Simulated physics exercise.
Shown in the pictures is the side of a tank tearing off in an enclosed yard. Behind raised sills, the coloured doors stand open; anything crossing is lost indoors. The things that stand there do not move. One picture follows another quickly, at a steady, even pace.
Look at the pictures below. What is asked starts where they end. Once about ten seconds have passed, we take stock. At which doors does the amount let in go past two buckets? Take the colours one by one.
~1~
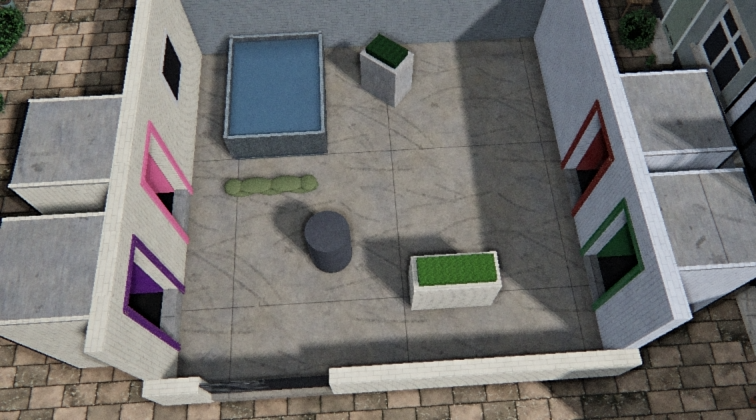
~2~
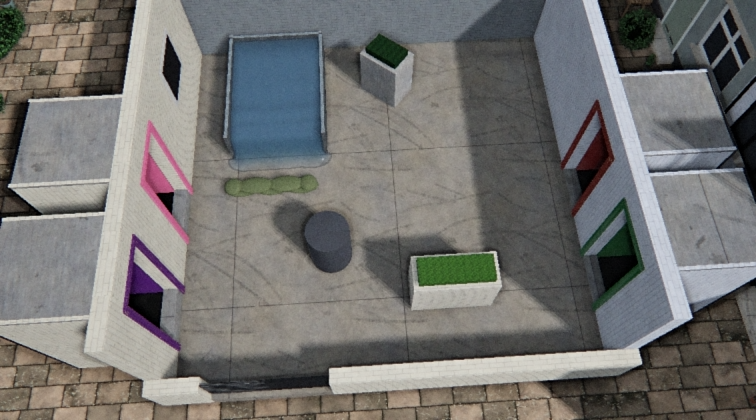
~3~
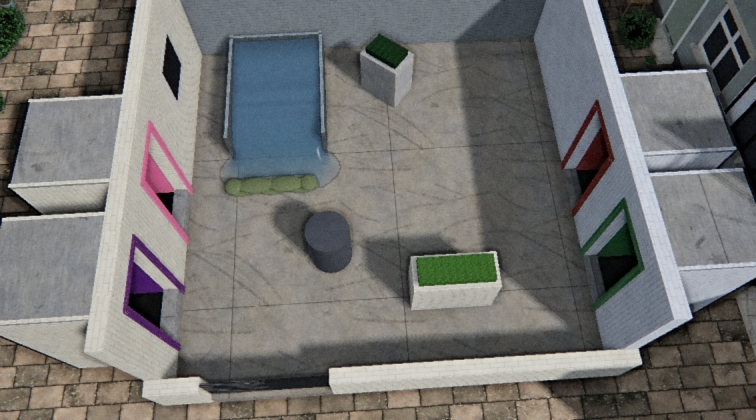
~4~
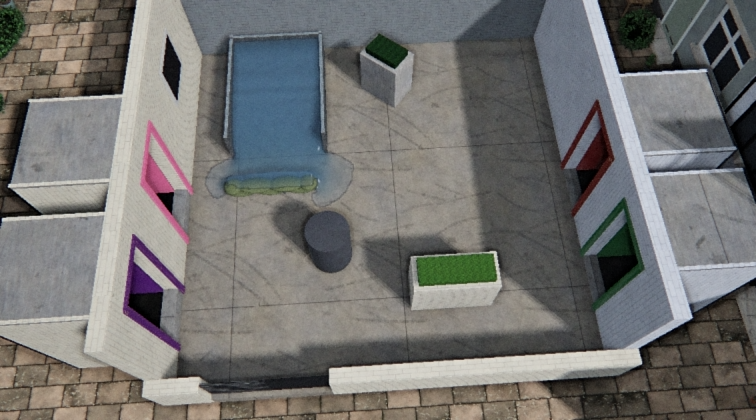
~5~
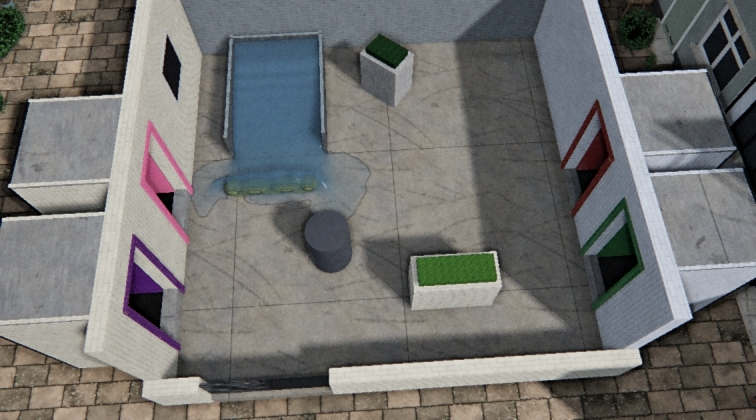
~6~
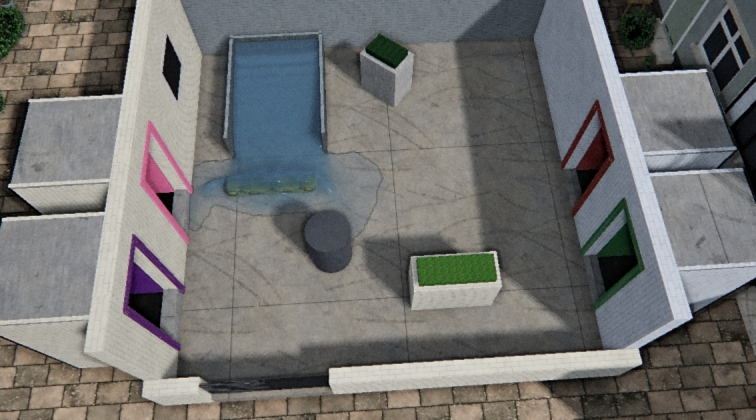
The pink door ends up within two buckets. The purple door ends up within two buckets. The green door ends up over two buckets. The red door ends up over two buckets.
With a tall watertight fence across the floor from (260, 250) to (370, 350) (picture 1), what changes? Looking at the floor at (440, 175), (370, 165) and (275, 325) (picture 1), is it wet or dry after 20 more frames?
Results in order: Swamped / swamped / swamped.
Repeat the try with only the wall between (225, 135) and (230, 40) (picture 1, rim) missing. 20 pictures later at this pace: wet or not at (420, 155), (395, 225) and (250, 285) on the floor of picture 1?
Taking the points in order: Unwetted, unwetted and swamped.
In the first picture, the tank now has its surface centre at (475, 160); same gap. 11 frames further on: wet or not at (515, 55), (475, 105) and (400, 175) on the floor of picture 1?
Spared, spared, spared.
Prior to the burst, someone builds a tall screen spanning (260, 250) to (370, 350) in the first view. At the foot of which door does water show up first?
That would be the pink door.
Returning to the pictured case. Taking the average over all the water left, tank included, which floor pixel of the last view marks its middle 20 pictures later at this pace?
Around pixel (300, 201).
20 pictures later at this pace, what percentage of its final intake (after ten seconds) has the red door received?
Roughly 0 percent.
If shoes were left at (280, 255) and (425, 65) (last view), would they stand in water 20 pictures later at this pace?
The first is inundated, the second spared.
A moment on, water covers 25 % of the floor; the pink door wet at the sill, nothing in, the purple door not reached, the green door not reached, the red door not reached.
Next, water covers 50 % of the floor; the pink door under two buckets in, the purple door wet at the sill, nothing in, the green door not reached, the red door not reached.
Then, water covers 65 % of the floor; the pink door under two buckets in, the purple door wet at the sill, nothing in, the green door under two buckets in, the red door wet at the sill, nothing in.
Later, water covers 75 % of the floor; the pink door under two buckets in, the purple door wet at the sill, nothing in, the green door over two buckets in, the red door over two buckets in.
In the end, water covers 90 % of the floor; the pink door under two buckets in, the purple door wet at the sill, nothing in, the green door far over two buckets in, the red door over two buckets in.
